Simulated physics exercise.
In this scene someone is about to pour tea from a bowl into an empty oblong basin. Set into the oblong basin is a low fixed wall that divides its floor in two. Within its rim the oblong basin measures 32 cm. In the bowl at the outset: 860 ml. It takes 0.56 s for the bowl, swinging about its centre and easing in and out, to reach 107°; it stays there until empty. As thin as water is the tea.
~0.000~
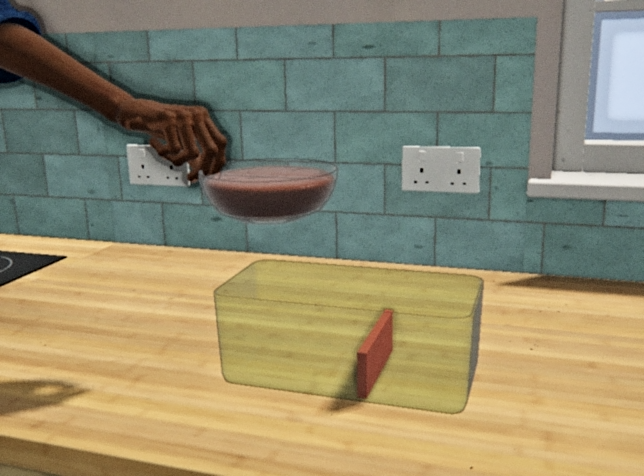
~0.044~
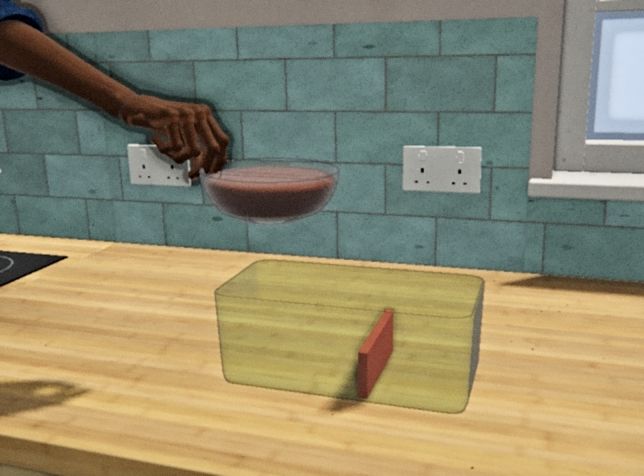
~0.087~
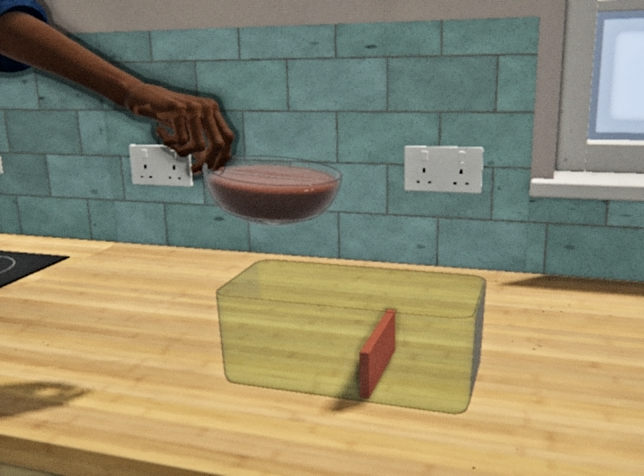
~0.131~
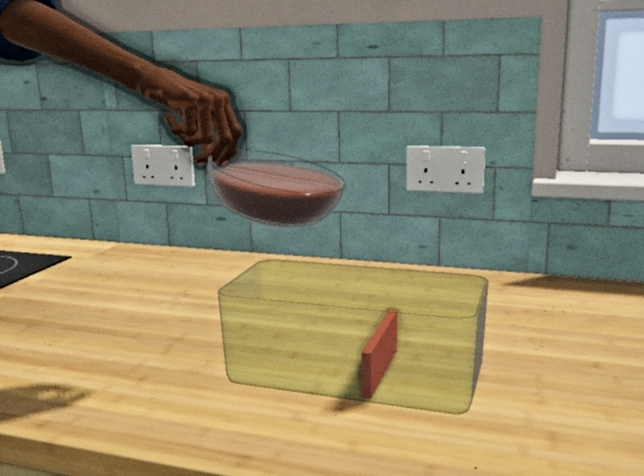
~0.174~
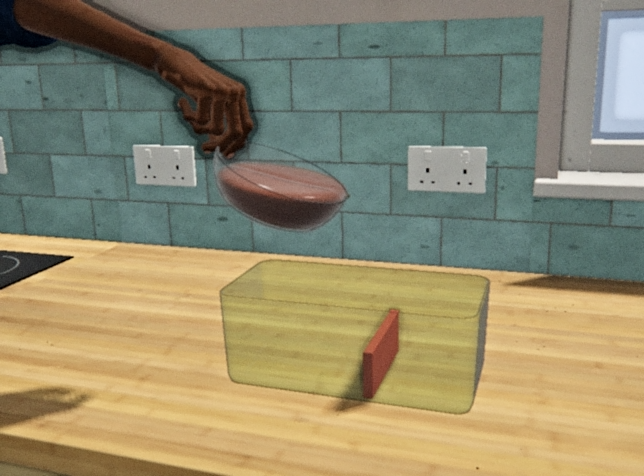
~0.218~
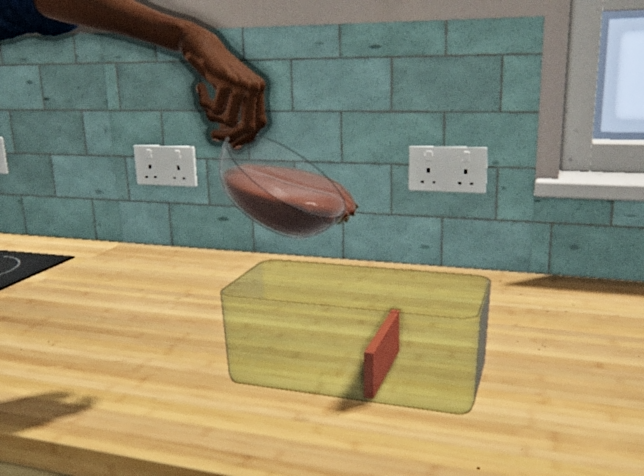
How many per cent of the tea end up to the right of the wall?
About 28 per cent.
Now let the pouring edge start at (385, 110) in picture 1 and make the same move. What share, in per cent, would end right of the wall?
Then I'd expect something near 70 per cent.
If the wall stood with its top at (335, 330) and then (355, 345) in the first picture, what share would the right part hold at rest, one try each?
75 then 50 %.
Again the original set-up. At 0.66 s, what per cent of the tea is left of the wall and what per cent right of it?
Near 60 on the left, 26 on the right.
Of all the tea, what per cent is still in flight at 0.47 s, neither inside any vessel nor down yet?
Estimate: Some 16 % of the total.
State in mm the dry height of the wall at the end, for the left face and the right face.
42 mm left, 46 mm right.
Then, 0.47 s in, the tilt is 100° and 3 per cent is still to pour, 52 is left of the wall and 29 right of it.
Then, 0.66 s in, the tilt is 107° and 0 per cent is still to pour, 60 is left of the wall and 27 right of it.
Then, 0.85 s in, the tilt is 107° and 0 per cent is still to pour, 60 is left of the wall and 28 right of it.
Then, 1.06 s in, the tilt is 107° and 0 per cent is still to pour, 60 is left of the wall and 28 right of it.
Finally, 60 per cent lies left of the wall, 28 right of it and 12 outside.
